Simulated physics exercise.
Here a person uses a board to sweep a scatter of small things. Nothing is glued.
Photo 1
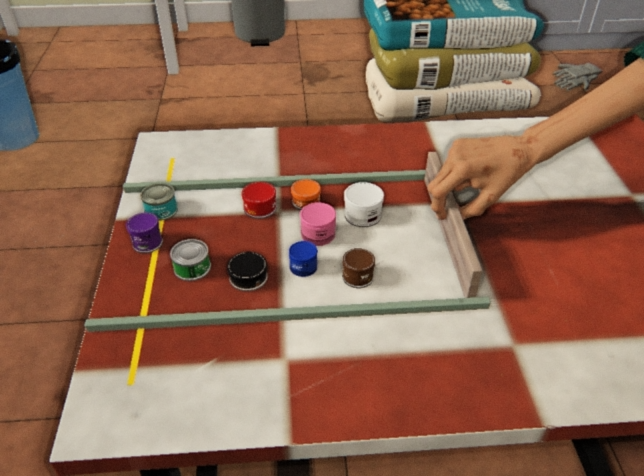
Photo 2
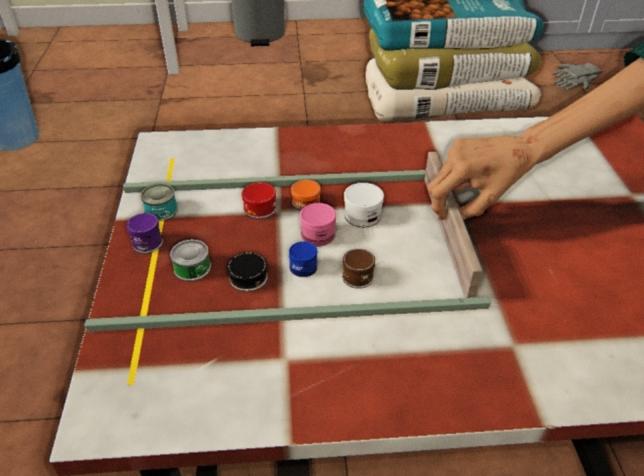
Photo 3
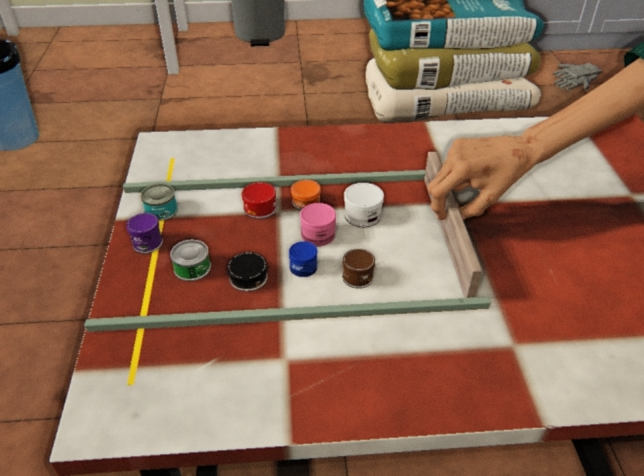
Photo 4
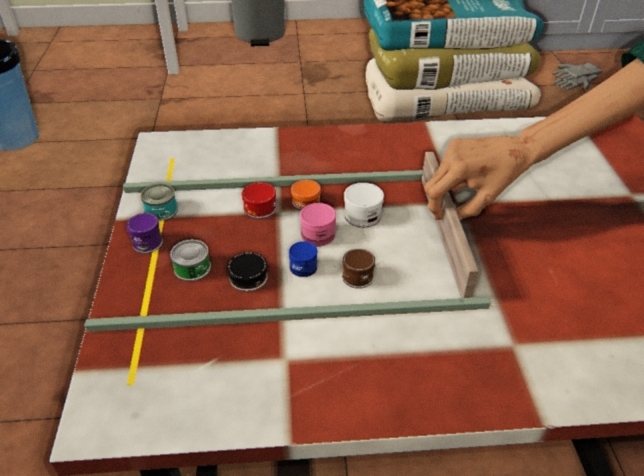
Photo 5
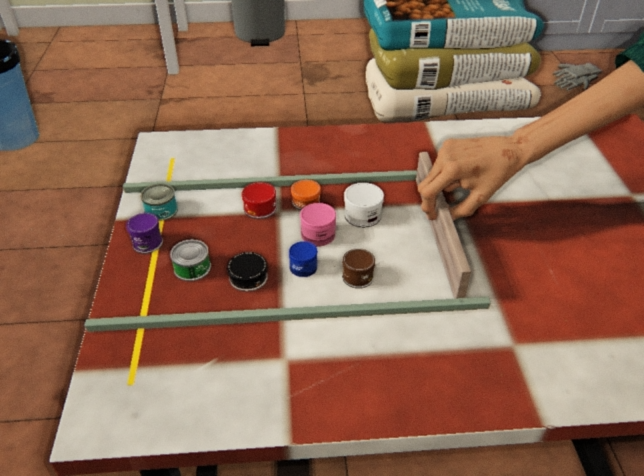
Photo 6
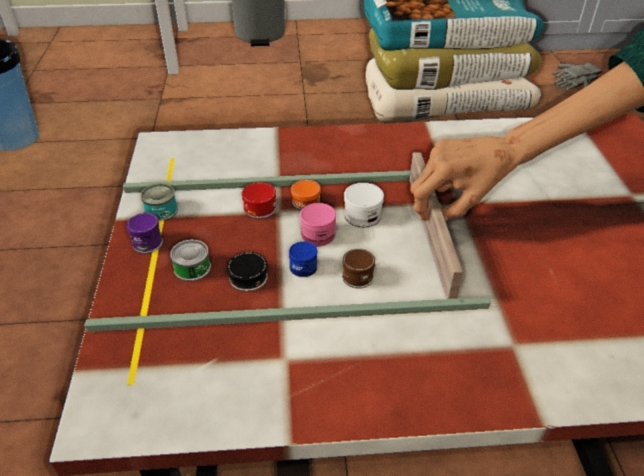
The video shows a hand holding a wooden board upright beside a scatter of small colourful pots between two green strips on a checkered surface, then sliding the board slightly left while the pots stay still.
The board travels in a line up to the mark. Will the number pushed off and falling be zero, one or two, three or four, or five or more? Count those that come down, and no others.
It will be one or two.
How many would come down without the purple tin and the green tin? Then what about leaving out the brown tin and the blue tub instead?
I'd say 1 the first time and 1 the second time.
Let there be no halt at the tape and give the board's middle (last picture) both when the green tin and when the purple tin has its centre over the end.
The middle is at (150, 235) when it's the green tin, and at (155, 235) when it's the purple tin.
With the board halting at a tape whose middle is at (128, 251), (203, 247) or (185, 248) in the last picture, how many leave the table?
It would be 5, 0 and 1.
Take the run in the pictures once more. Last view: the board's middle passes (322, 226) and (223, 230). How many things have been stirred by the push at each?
By then 5, and later 9.
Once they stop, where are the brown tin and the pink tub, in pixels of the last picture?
The first near (129, 287), the second near (136, 239).
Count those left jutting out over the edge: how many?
It's 4.
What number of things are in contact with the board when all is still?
It is in contact with 5.
Early on, none off yet; purple tin at rest near (145, 233); turquoise tin at rest near (159, 202); green tin at rest near (191, 260).
Finally, the number that fall off is one or two; lost, turquoise tin.
